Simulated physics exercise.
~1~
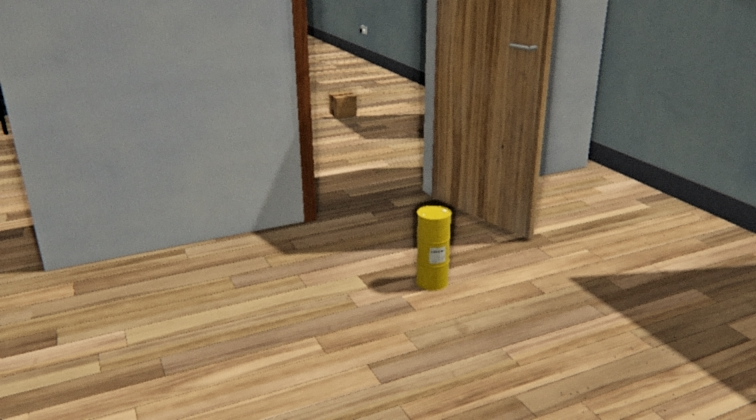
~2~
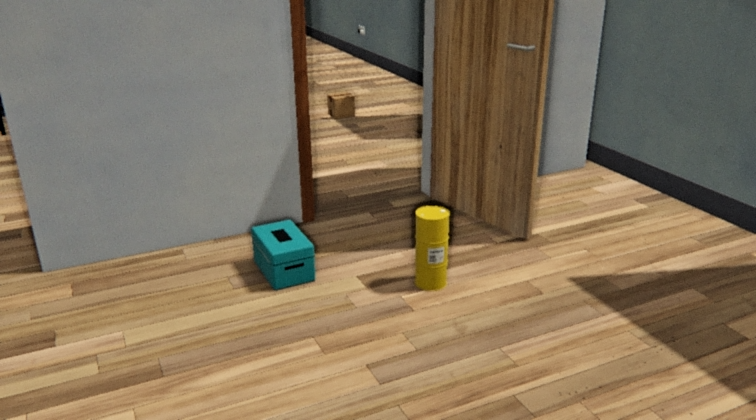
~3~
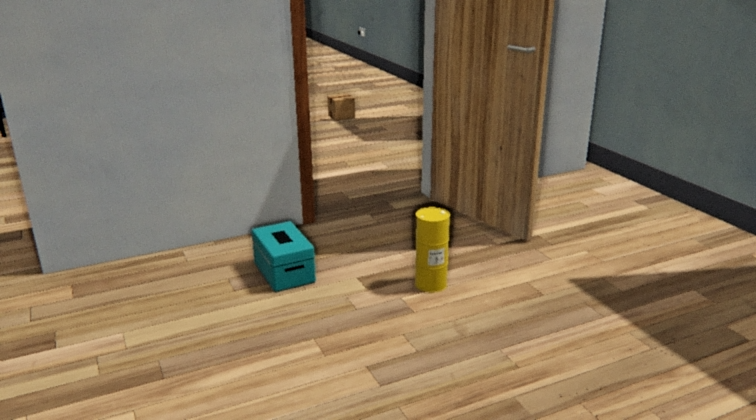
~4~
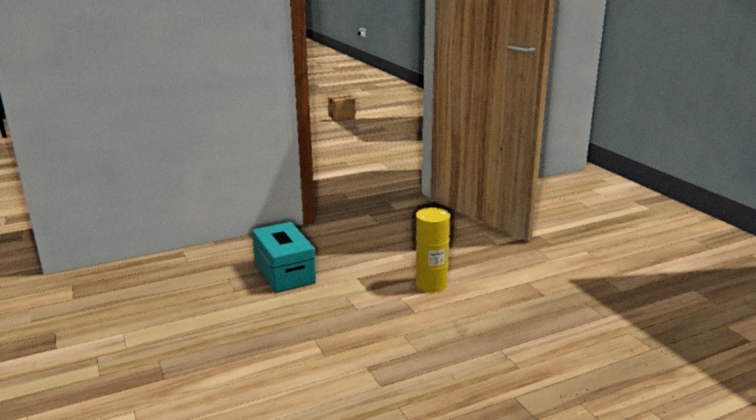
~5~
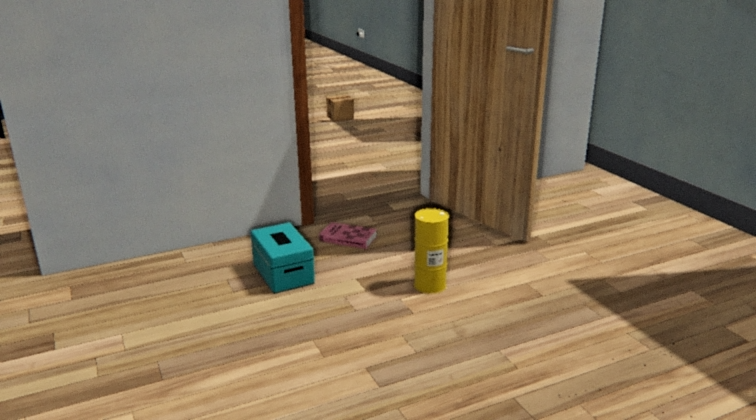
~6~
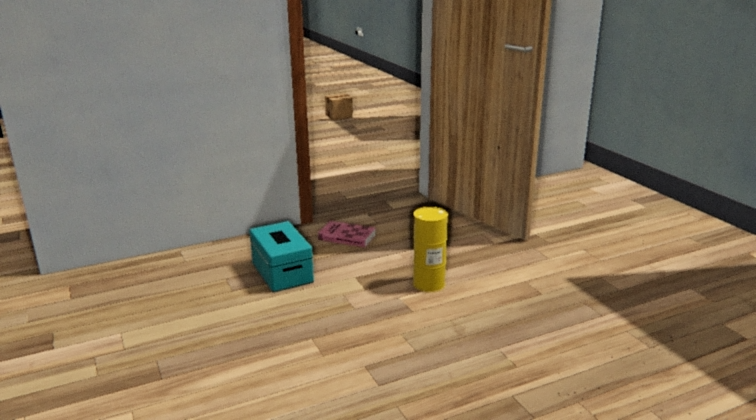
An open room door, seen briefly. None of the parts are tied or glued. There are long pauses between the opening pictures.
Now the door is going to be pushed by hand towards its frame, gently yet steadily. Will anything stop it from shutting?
Okay, the door ends up with a gap before the frame.
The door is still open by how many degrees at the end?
Close to 20 degrees, I'd say.
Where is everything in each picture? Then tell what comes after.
The first frame shows door wide open and still.
The second frame shows door wide open and still; turquoise toolbox (283, 254); yellow canister (432, 249).
The third frame shows door wide open and still; turquoise toolbox (283, 255); yellow canister (432, 250).
The fourth frame shows door wide open and still; turquoise toolbox (283, 256); yellow canister (432, 251).
The fifth frame shows door wide open and still; turquoise toolbox (282, 257); yellow canister (431, 251).
The sixth frame shows door wide open and still; pink book (347, 234); turquoise toolbox (281, 255).
Then, 0.80 s past the last view, open by 86°.
Then, 1.50 s past the last view, open by 59°.
Then, 2.20 s past the last view, open by 33°; pink book displaced a little near (344, 232).
Then, 2.50 s past the last view, open by 25°; pink book displaced a little near (332, 227).
Finally, open by 21°; moved from the start, pink book; the other 2 still in place. Final places as the last picture's camera would see them, pink book near (328, 225).
